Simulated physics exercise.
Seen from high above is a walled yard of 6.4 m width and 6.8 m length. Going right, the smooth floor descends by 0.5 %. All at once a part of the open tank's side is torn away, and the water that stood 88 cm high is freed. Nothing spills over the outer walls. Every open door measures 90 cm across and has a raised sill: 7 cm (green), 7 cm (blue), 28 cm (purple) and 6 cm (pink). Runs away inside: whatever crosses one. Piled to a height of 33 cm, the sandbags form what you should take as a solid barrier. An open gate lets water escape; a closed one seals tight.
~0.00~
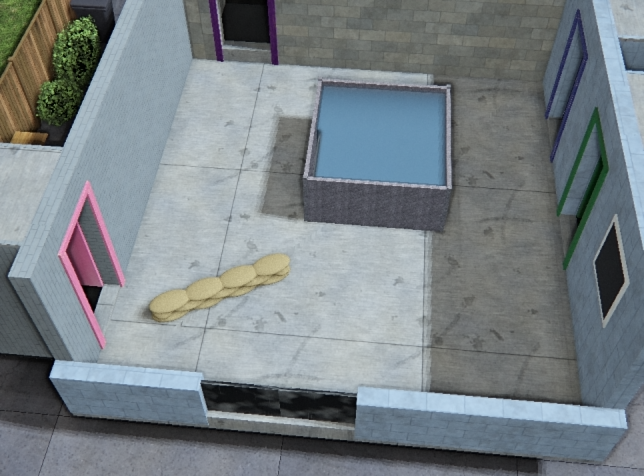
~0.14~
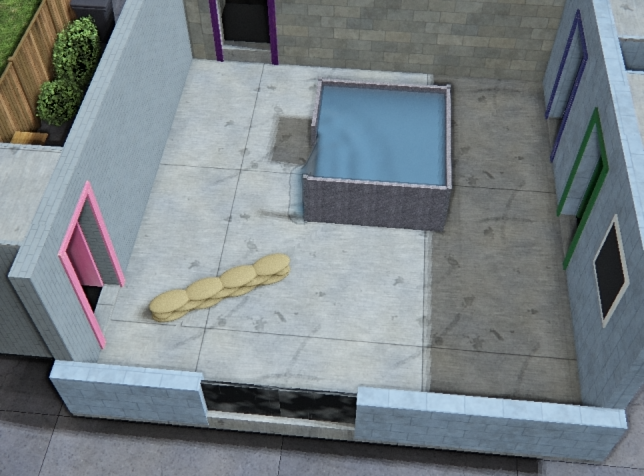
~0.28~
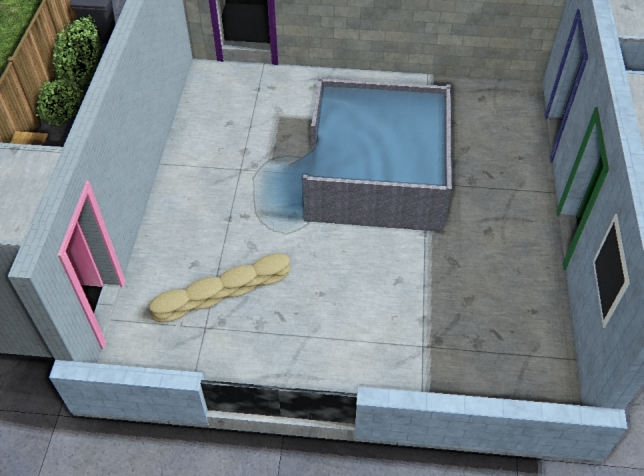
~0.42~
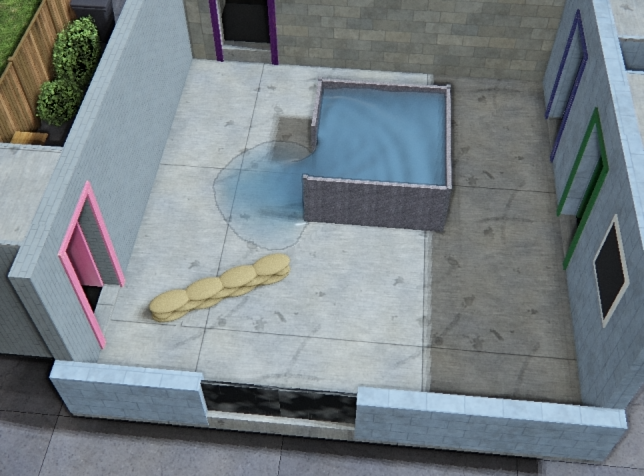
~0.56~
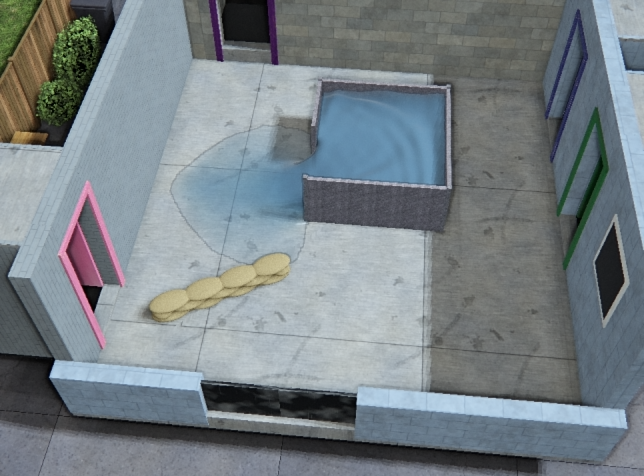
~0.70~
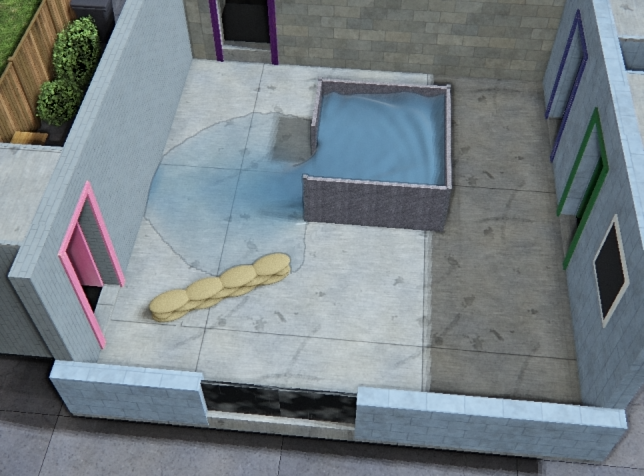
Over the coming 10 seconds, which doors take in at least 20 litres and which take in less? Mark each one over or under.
Green door - over; blue door - over; purple door - under; pink door - over.
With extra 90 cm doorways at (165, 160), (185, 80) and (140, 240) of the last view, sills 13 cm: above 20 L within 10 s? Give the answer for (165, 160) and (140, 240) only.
Well, the first is beyond the mark and the second is beyond the mark.
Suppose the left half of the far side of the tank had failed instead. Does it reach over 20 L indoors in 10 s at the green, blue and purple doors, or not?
Then it goes green fine, blue too high, purple fine.
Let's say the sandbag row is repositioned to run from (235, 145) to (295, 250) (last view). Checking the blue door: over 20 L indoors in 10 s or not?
Then: Blue above.
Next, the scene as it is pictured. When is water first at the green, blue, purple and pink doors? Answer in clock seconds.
So green at 6.0 s, blue at 4.5 s, purple at 1.8 s, and pink at 1.3 s.
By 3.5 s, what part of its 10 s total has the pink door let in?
I'd say close to 55 percent.
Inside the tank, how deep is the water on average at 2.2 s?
The average depth is around 47 cm.
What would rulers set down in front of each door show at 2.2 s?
Centimetres: Green 0 / blue 0 / purple 15 / pink 22.
After 1.4 s water covers 25 % of the floor and is deepest (44 cm) near (152, 193); green door not reached, blue door not reached, purple door not reached, pink door 12 cm at the sill, 0 L in.
After 2.2 s water covers 30 % of the floor and is deepest (42 cm) near (91, 388); green door not reached, blue door not reached, purple door 15 cm at the sill, 0 L in, pink door 22 cm at the sill, 50 L in.
After 3.5 s water covers 50 % of the floor and is deepest (29 cm) near (91, 388); green door not reached, blue door not reached, purple door 22 cm at the sill, 0 L in, pink door 18 cm at the sill, 161 L in.
After 6.0 s water covers 90 % of the floor and is deepest (20 cm) near (193, 61); green door not reached, blue door 13 cm at the sill, 19 L in, purple door 17 cm at the sill, 0 L in, pink door 11 cm at the sill, 249 L in.
After 10.0 s water covers 95 % of the floor and is deepest (14 cm) near (556, 232); green door 14 cm at the sill, 44 L in, blue door 13 cm at the sill, 104 L in, purple door 10 cm at the sill, 0 L in, pink door 8 cm at the sill, 295 L in.
